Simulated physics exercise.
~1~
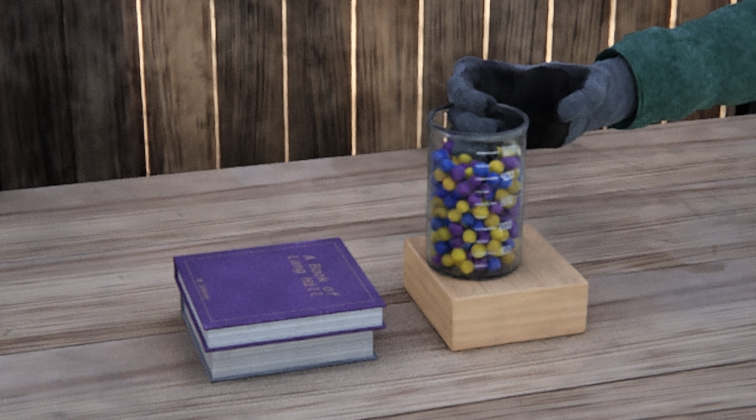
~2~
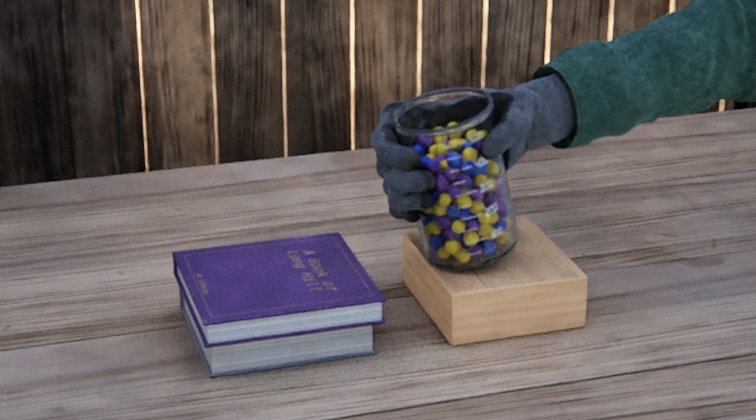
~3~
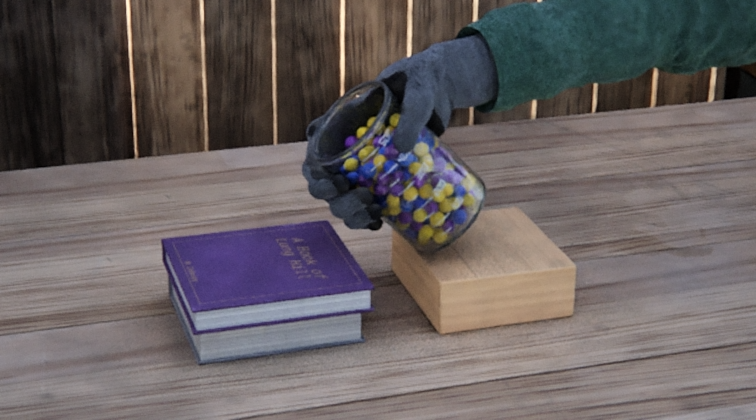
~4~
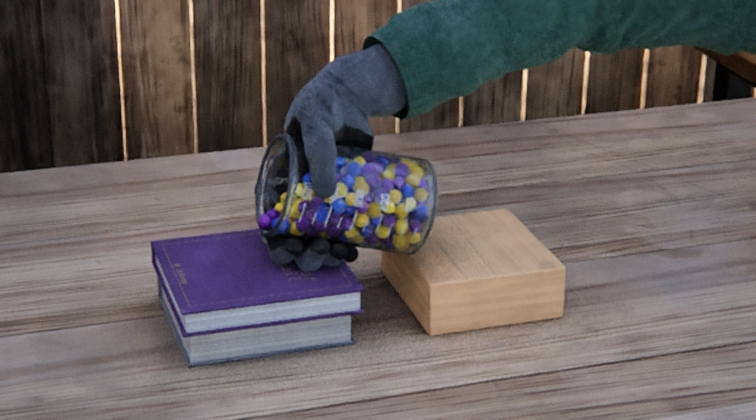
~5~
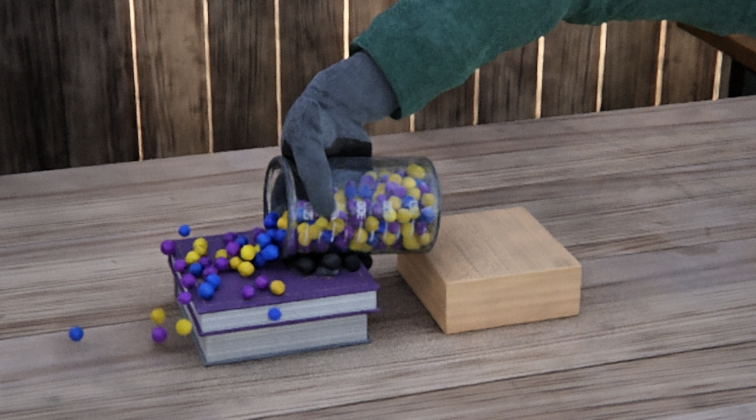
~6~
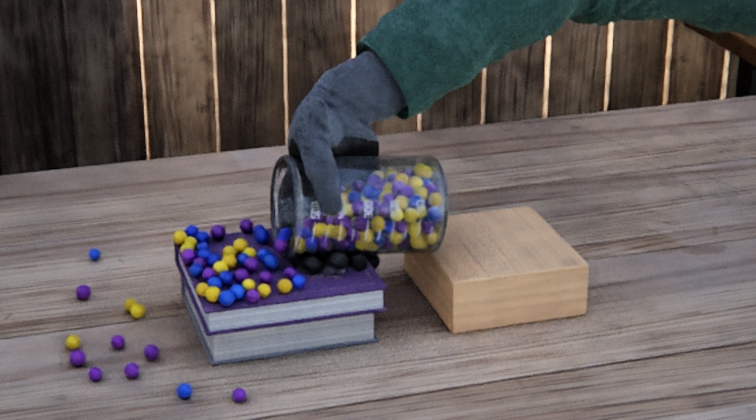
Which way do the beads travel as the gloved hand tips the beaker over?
The beads move to the left, some of them spilling out over the purple book and onto the table.
Gloved hand lifting a glass beaker of colourful beads off a wooden block, tipping it onto stacked books and spilling some beads.
